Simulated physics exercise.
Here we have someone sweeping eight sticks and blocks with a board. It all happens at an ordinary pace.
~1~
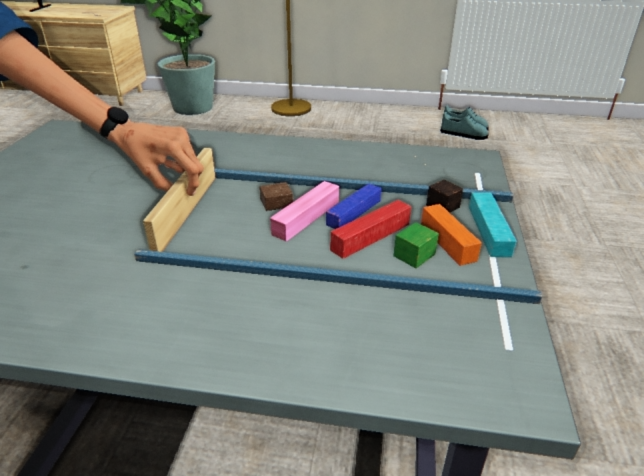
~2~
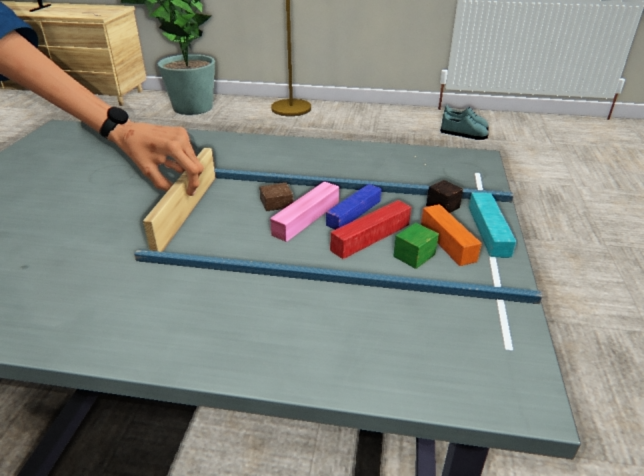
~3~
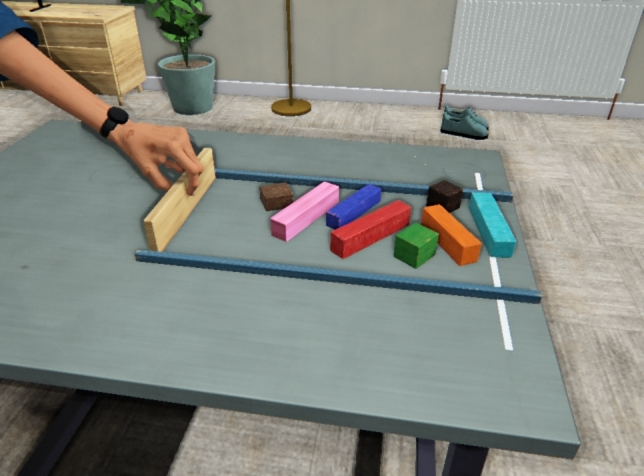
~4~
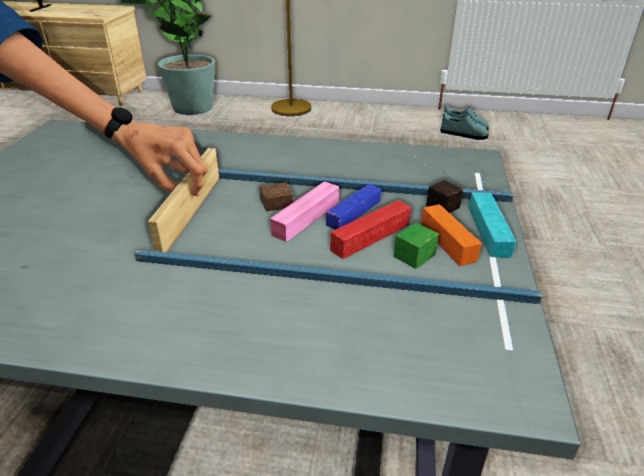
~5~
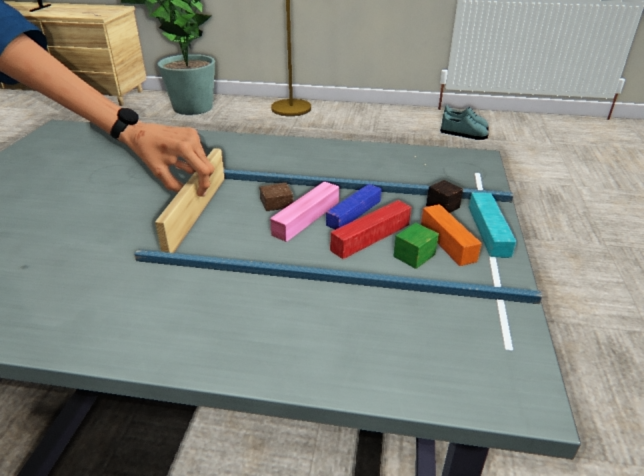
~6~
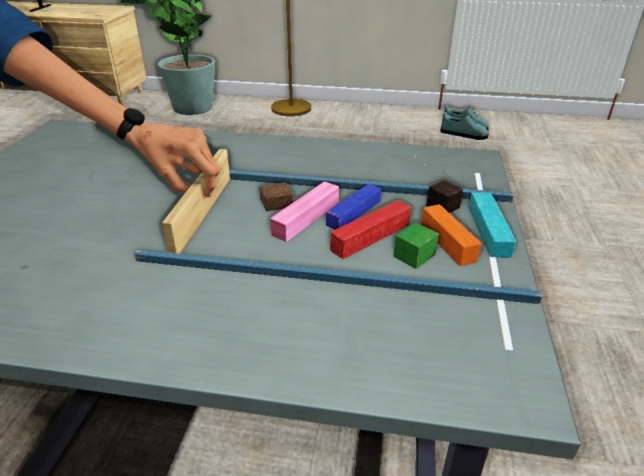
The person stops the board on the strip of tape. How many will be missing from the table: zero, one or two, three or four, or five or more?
The number that fall off is five or more.
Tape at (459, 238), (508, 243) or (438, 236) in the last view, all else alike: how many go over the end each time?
Try by try, 2, 6 and 2.
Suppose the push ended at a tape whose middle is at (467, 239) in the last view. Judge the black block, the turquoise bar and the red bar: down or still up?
The black block remains up, the turquoise bar comes down, the red bar stays on.
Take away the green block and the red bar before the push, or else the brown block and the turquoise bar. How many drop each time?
First 3, then 3.
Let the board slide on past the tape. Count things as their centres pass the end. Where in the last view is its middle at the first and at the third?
Its middle is around (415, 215) and later (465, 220).
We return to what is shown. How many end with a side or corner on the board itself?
3 of them.
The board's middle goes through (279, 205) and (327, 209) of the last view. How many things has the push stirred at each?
At the one place 2, at the other 4.
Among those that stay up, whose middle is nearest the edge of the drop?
The pink stick ends nearest.
Early on, none off yet; turquoise bar at rest near (491, 223); orange bar at rest near (449, 234); black block at rest near (444, 197).
Finally, the number that fall off is five or more; lost, blue bar, red bar, green block, orange bar and turquoise bar.
